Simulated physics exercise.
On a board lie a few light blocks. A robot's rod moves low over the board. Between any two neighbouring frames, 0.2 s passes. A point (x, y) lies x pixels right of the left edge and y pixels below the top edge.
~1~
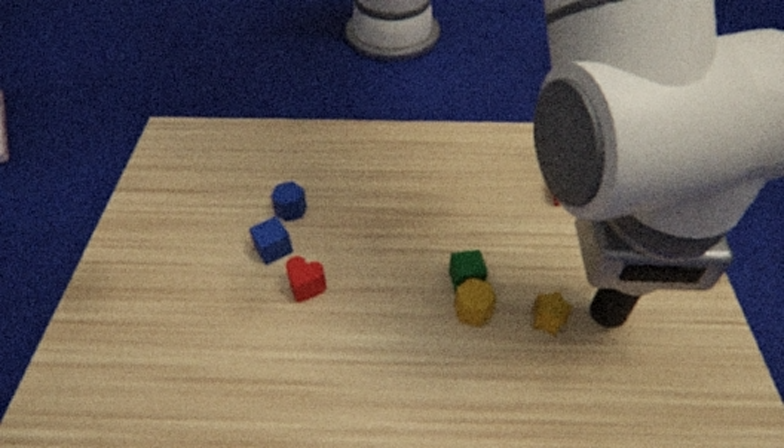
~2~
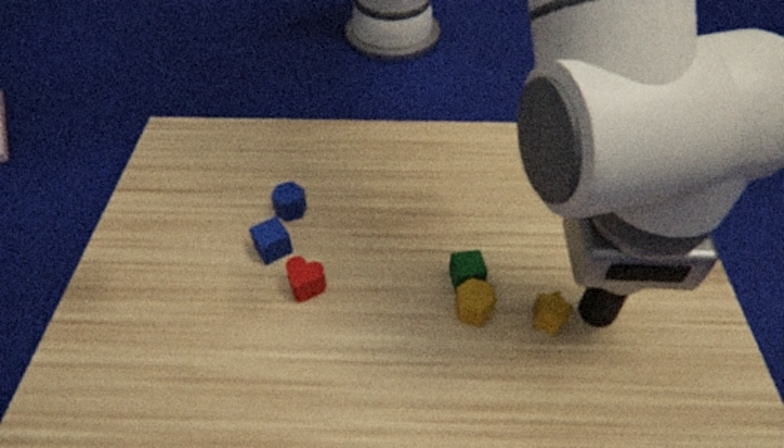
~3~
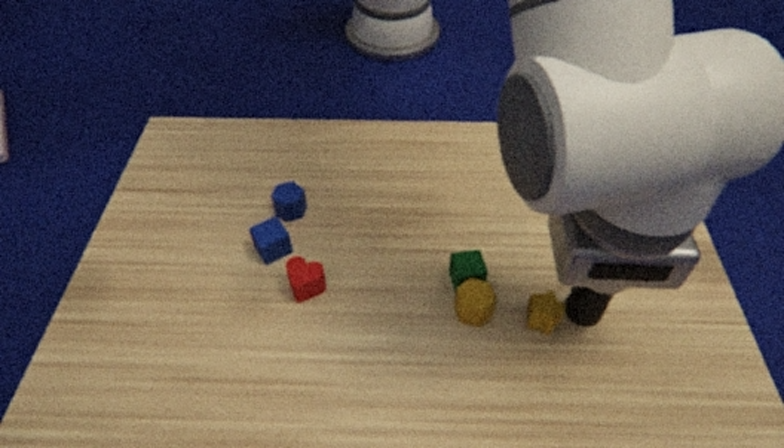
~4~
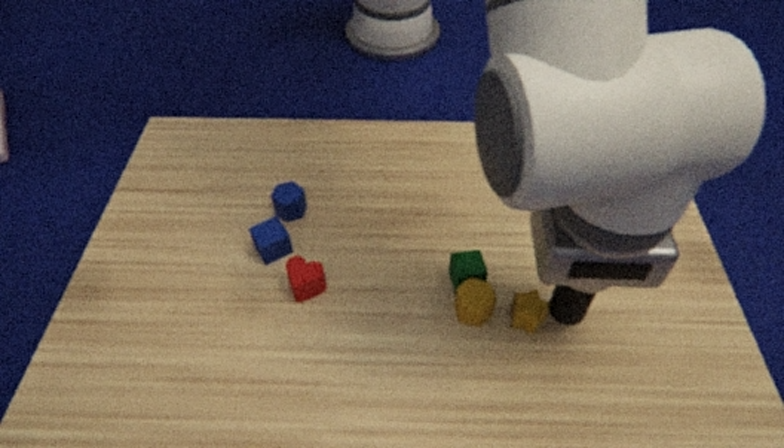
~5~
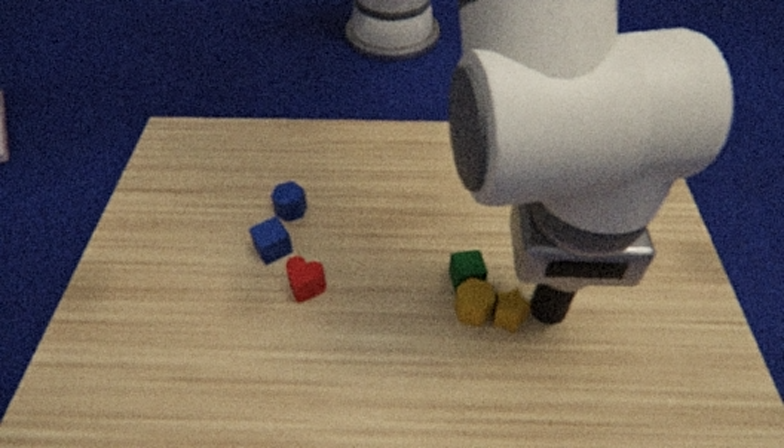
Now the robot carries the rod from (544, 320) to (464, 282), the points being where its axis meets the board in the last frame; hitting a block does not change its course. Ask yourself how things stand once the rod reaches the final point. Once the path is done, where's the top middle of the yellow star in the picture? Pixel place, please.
My estimate: (439, 281).
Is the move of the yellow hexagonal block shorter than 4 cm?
Going by the path, no.
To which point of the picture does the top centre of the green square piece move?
Located at (439, 243).
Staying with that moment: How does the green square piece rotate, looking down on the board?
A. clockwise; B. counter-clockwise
The answer is A.
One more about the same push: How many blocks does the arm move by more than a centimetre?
It should be three or more.
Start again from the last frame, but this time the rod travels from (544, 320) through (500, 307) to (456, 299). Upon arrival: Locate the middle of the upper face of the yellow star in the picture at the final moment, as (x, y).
About (423, 288).
The first path, step by step. Halfway along, rod (506, 290); yellow hexagonal block (440, 293), turned 20° anticlockwise; yellow star (472, 289), turned 20° anticlockwise.
At the end, rod (466, 271); green square piece (439, 243), turned 20° clockwise; yellow hexagonal block (415, 299), turned 50° anticlockwise; yellow star (439, 281), turned 55° anticlockwise.
